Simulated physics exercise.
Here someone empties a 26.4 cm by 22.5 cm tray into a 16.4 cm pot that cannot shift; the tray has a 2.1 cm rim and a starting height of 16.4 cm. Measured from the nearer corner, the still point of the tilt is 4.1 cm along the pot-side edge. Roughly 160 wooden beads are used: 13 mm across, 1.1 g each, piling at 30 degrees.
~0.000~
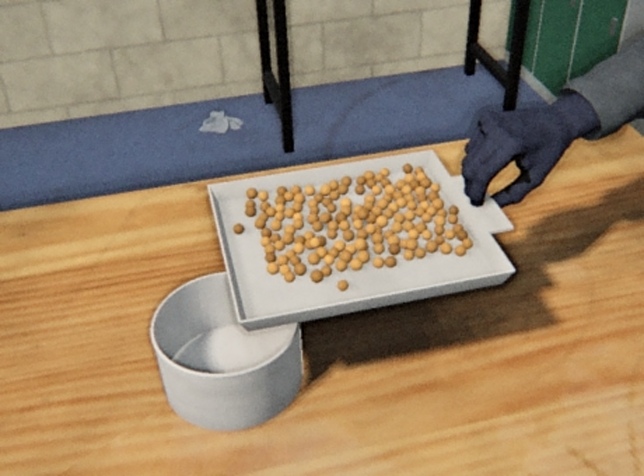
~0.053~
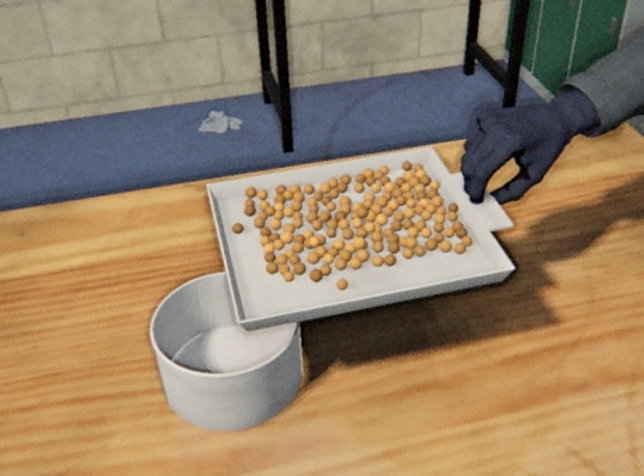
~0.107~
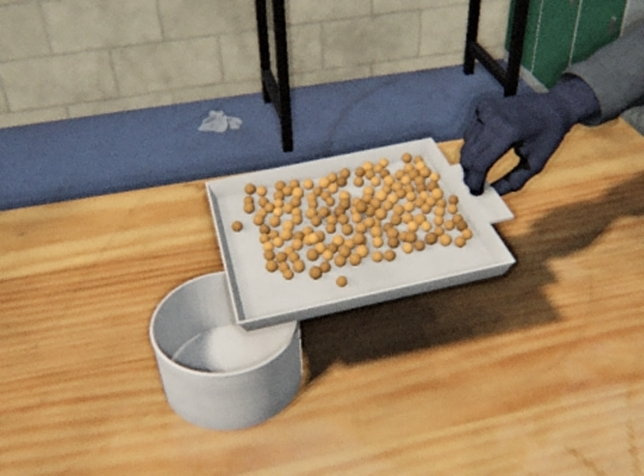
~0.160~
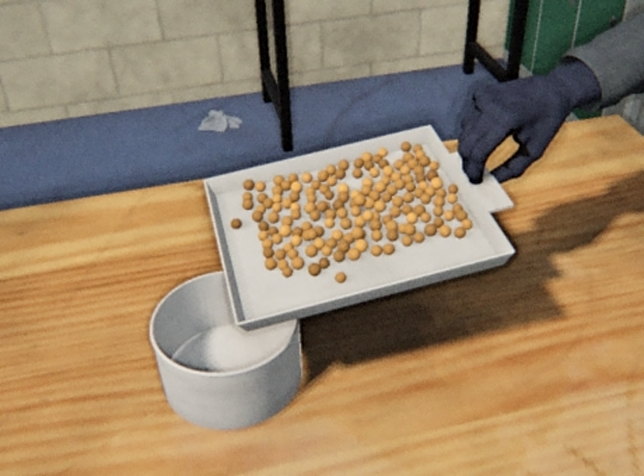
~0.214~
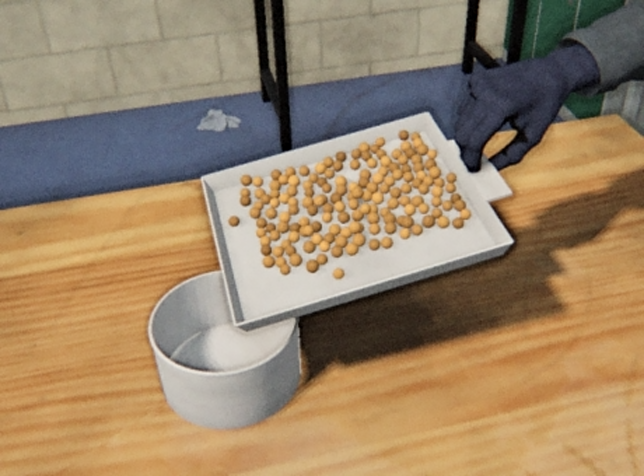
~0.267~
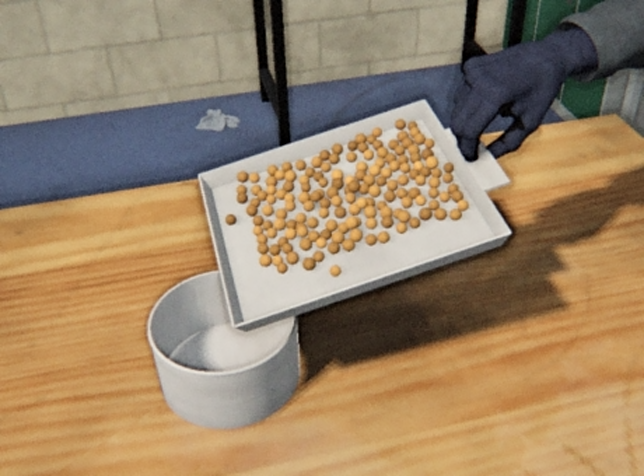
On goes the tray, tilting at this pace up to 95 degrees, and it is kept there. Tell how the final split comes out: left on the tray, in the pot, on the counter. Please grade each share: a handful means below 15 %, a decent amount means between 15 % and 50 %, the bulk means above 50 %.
Left on the tray: A handful, pot: A decent amount, counter: The bulk.
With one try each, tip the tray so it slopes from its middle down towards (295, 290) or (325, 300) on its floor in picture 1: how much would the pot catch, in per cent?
5 and 0 %.
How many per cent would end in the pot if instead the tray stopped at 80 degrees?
In that case some 35 per cent.
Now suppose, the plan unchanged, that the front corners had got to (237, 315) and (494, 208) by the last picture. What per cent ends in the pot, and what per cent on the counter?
In the pot: 65 per cent; on the counter: 35 per cent.
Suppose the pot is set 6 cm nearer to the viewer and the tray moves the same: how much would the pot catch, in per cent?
Expect something close to 85 per cent.
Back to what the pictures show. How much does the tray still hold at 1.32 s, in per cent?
Around 50 percent of it.
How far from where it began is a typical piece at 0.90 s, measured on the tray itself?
By then it sits near 12 cm from where it began.
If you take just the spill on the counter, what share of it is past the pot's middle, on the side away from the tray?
Share: Close to 80 %.
After 0.90 s, tilt 52 degrees; the tray holds 95 %, the pot 0 %.
After 1.32 s, tilt 77 degrees; the tray holds 50 %, the pot 15 %.
Then, at 1.82 s, tilt 95 degrees; the tray holds 0 %, the pot 35 %.
At rest (2.5 s), tray 0 %, pot 35 %, counter 65 %.
